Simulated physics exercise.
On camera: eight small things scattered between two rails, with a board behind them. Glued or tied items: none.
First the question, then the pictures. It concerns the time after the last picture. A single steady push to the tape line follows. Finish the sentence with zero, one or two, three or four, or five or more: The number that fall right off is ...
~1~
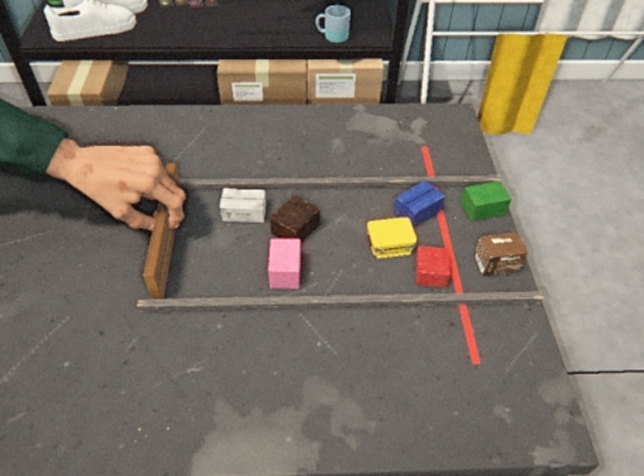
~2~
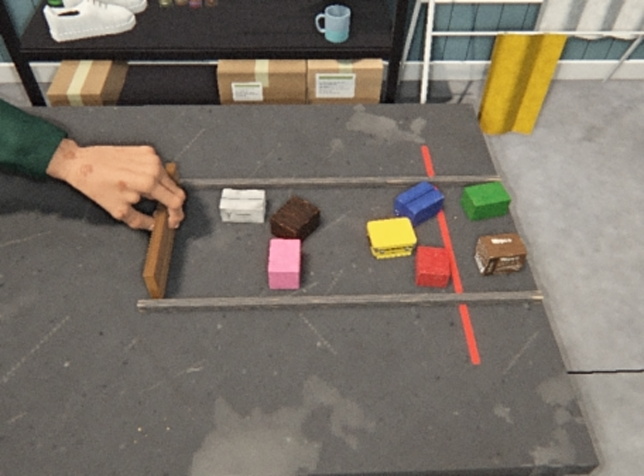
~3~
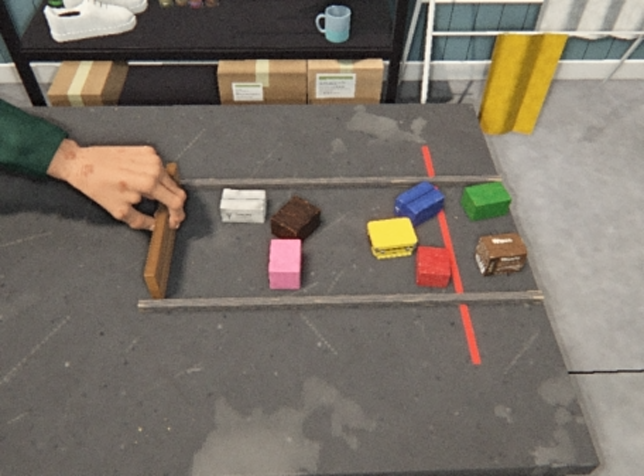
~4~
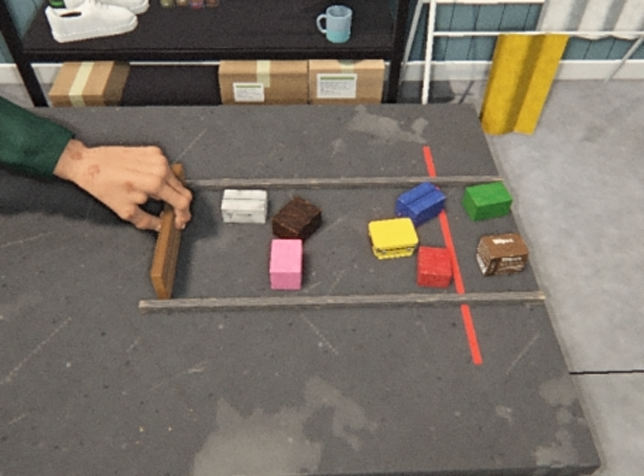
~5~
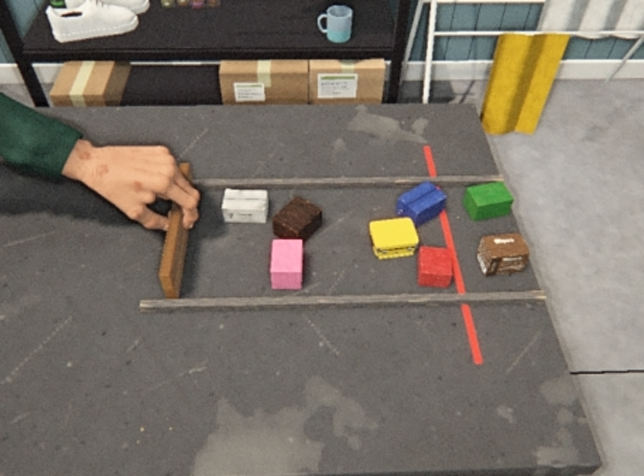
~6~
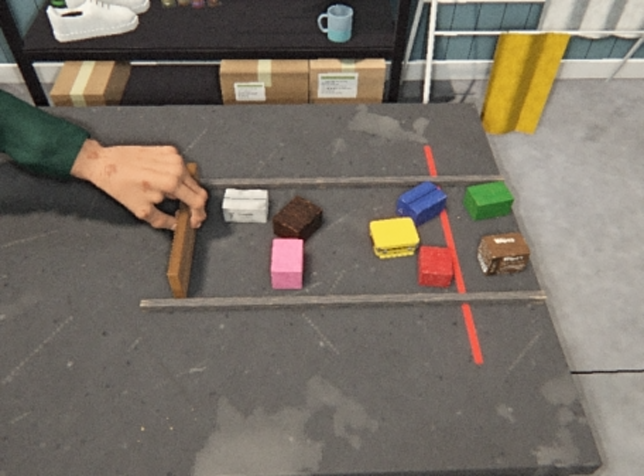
The number that fall right off is one or two.
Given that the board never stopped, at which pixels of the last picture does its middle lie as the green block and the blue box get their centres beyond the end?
About (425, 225), and about (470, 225) for the other.
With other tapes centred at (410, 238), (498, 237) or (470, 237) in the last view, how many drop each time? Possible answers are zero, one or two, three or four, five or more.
Tape one gives no fall at all, tape two gives at least five, and tape three gives one to two.
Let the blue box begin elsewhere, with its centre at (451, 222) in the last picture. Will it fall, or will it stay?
It keeps its place.
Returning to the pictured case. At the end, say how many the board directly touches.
The count comes out at 3.
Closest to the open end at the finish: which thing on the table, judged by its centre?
Closest in the end is the brown box.
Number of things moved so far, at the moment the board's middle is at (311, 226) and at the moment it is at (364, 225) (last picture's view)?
Counts: 3, 4.
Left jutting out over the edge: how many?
As for overhanging, the count is 2.
Soon after, none off yet; green block at rest near (488, 201); brown box at rest near (503, 254); red block at rest near (435, 267).
Then, none off yet; green block moved a little near (500, 201); brown box moving near (507, 255); red block moved about its own width near (463, 269).
At rest, the number that fall off is one or two; fallen, green block.
